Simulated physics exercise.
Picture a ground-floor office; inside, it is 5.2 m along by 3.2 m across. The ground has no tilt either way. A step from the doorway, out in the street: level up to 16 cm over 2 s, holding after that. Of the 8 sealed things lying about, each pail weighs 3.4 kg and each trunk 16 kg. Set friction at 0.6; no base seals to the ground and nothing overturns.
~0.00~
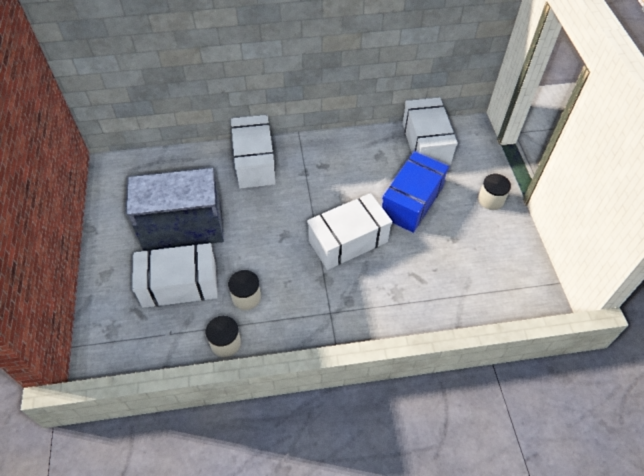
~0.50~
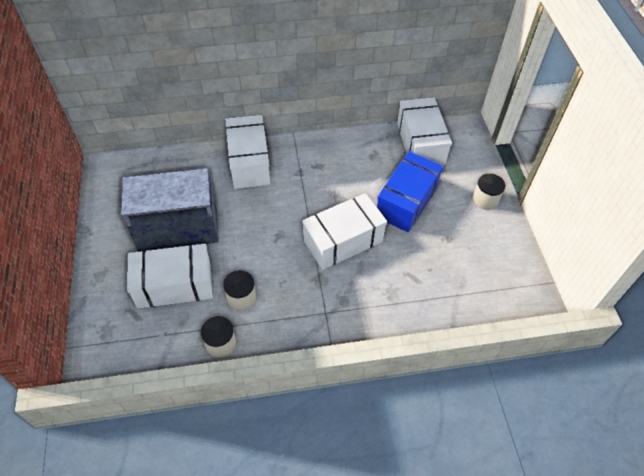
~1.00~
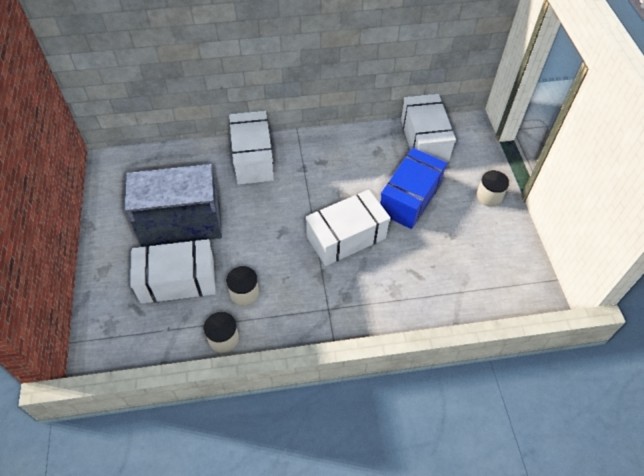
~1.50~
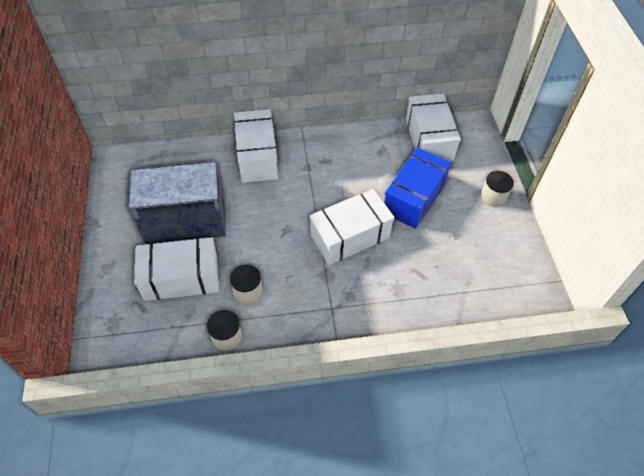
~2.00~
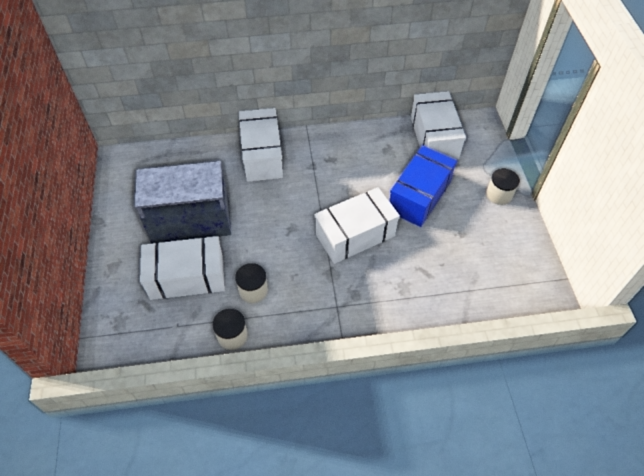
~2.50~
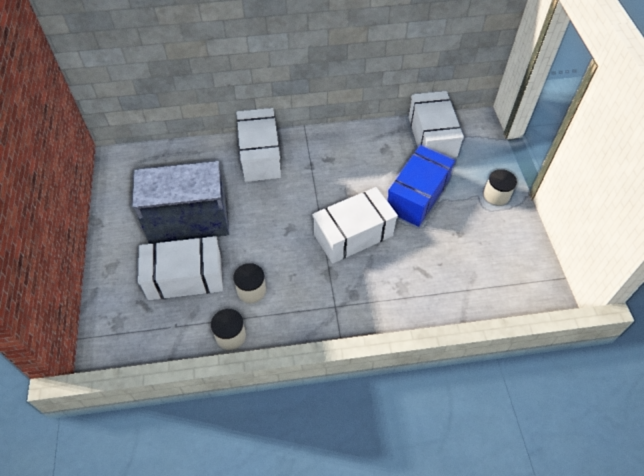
Blue water spread over the pavement outside a walled room, then began creeping in through the doorway on the right, while the blue trunk, pale boxes and dark-topped drums inside stayed put.
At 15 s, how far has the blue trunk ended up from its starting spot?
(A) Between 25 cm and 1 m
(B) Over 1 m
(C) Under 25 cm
Answer: B.
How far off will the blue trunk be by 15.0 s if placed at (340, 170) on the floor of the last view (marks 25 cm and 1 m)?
Looks like it is swept a long way.
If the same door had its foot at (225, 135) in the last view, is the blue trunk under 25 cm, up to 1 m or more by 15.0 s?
In that case the blue trunk would have stayed about where it was.
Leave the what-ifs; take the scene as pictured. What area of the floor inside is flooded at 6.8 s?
I'd put it close to 13 m2.
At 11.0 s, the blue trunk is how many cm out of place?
Displacement near 200 cm.
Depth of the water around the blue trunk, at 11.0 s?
I'd put it at about 5 cm.
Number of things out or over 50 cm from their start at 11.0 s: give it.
By my tally, 6.
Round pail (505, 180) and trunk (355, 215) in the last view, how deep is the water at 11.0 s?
Some 2 cm at the first, some 6 cm at the second.
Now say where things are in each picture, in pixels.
In the first picture, the blue trunk at (416, 181), on the bottom; water covers 0.0 m2; 0 of 8 have shifted.
In the second picture, the blue trunk at (411, 181), on the bottom; water covers 0.0 m2; 0 of 8 have shifted.
In the third picture, the blue trunk at (415, 177), on the bottom; 0.0 m2 under water; 0 of 8 have shifted.
In the fourth picture, the blue trunk at (419, 177) rests on the ground; water covers 0.0 m2; 0 of 8 have shifted.
In the fifth picture, the blue trunk at (424, 175), on the bottom; water covers 0.2 m2; 0 of 8 have shifted.
In the sixth picture, the blue trunk at (422, 175), on the bottom; 0.9 m2 under water; 0 of 8 have shifted.
After 3.5 s the blue trunk is near (414, 177), 0.1 m from its start, aground; 0 afloat.
After 6.8 s the blue trunk is near (315, 179), 1.2 m from its start, aground; 1 afloat.
After 11.0 s the blue trunk is near (259, 261), 2.1 m from its start, afloat; 5 afloat.
After 15.0 s the blue trunk is near (262, 310), 2.4 m from its start, afloat; 6 afloat.
